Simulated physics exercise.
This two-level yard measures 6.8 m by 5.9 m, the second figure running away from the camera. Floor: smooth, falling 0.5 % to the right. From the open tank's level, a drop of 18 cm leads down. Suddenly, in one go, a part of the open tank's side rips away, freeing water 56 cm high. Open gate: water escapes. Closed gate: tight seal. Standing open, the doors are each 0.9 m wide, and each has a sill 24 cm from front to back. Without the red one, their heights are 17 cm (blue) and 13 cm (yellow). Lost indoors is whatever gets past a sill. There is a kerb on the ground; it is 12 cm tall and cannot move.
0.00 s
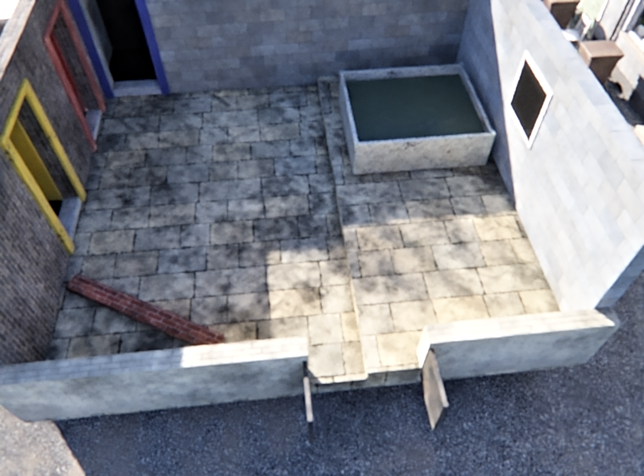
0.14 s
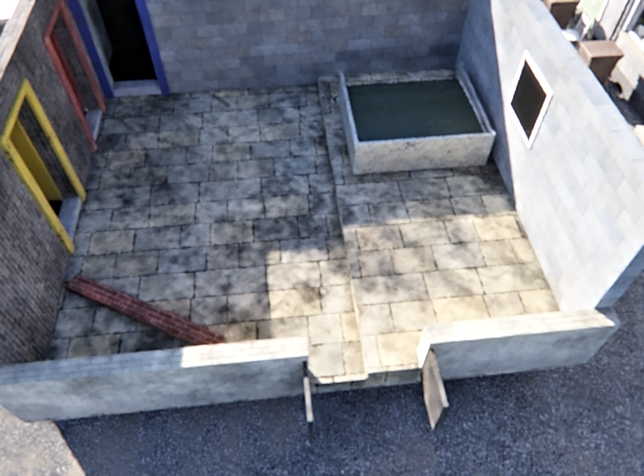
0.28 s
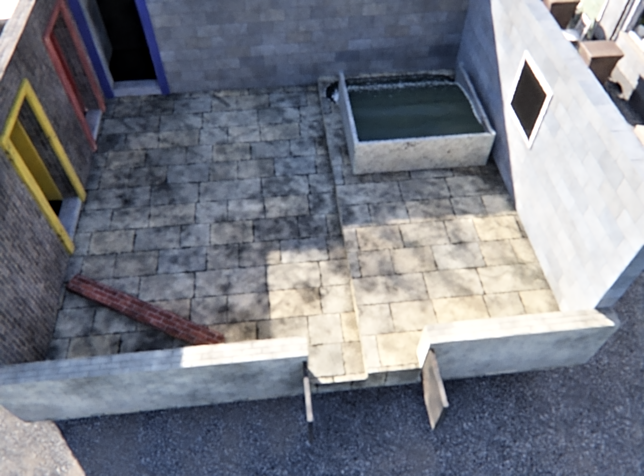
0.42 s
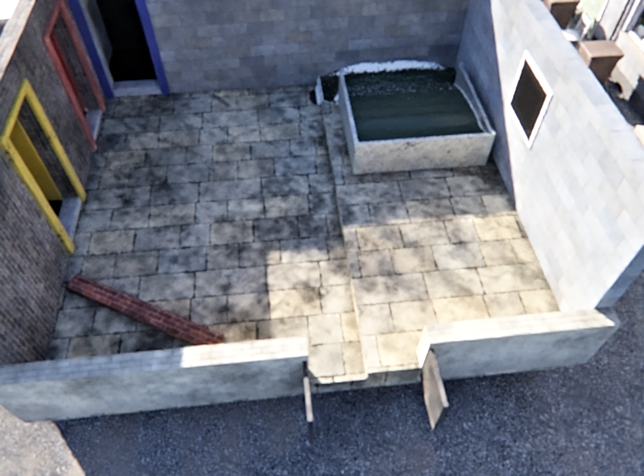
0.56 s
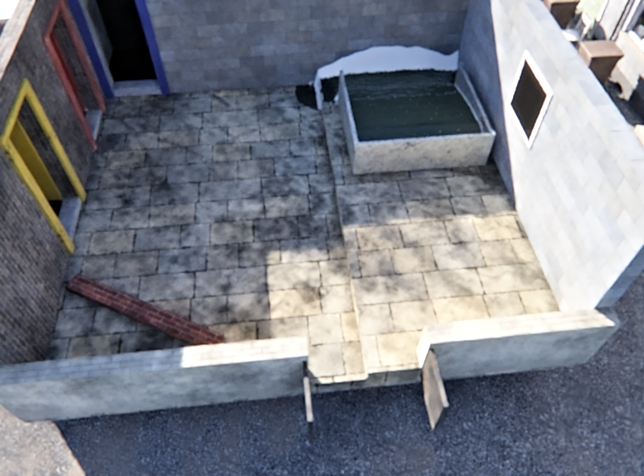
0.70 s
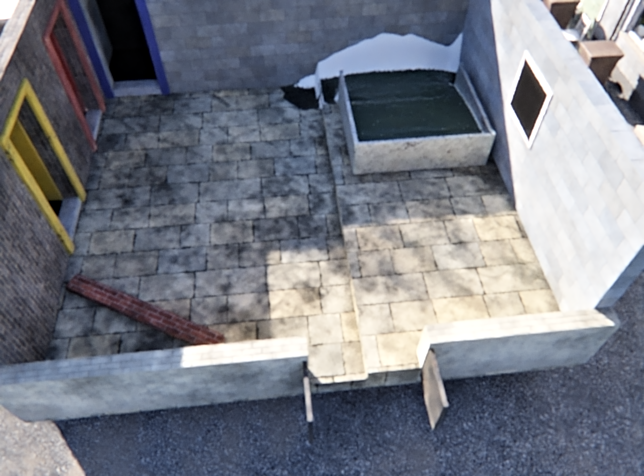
We see a walled, paved yard with yellow, red and blue doorways and a raised tank of dark water; water emerges behind the tank, rises pale against the back wall, and spreads a short way left across the paving.
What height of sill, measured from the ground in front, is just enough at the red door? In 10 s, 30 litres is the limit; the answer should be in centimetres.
About 13.5 cm.
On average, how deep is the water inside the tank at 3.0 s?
Around 23 cm on average.
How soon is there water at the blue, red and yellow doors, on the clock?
So the front gets to blue at 2.0 seconds, red at 2.4 seconds, and yellow at 3.2 seconds.
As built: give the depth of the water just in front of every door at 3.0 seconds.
Lab note, cm: Blue 4; red 20; yellow 0.
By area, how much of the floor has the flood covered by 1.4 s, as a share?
Around 10 per cent of the free floor.
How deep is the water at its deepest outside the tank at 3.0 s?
Around 24 centimetres.
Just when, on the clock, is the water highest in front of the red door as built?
Peak time: About 3.0 s.
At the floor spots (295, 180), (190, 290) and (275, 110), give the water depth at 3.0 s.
In that order: 0, 0 and 6 cm.
After 1.4 s water covers 10 % of the floor, deepest (52 cm) near (450, 72); it has not reached the red door.
After 3.0 s water covers 40 % of the floor, deepest (24 cm) near (354, 96); 20 cm at the red door, 18 litres in over its 9 cm sill.
After 10.0 s water covers 75 % of the floor, deepest (14 cm) near (423, 74); 7 cm at the red door, 88 litres in over its 9 cm sill.
At the red door as built, the water arrived by 2.4 s and peaked near 20 cm at 3.0 s.
With a sill of 11.5 cm, 49 litres would have come in within the 10 s; with 16 cm, 12 litres. So under 30 litres takes about 13.5 cm.
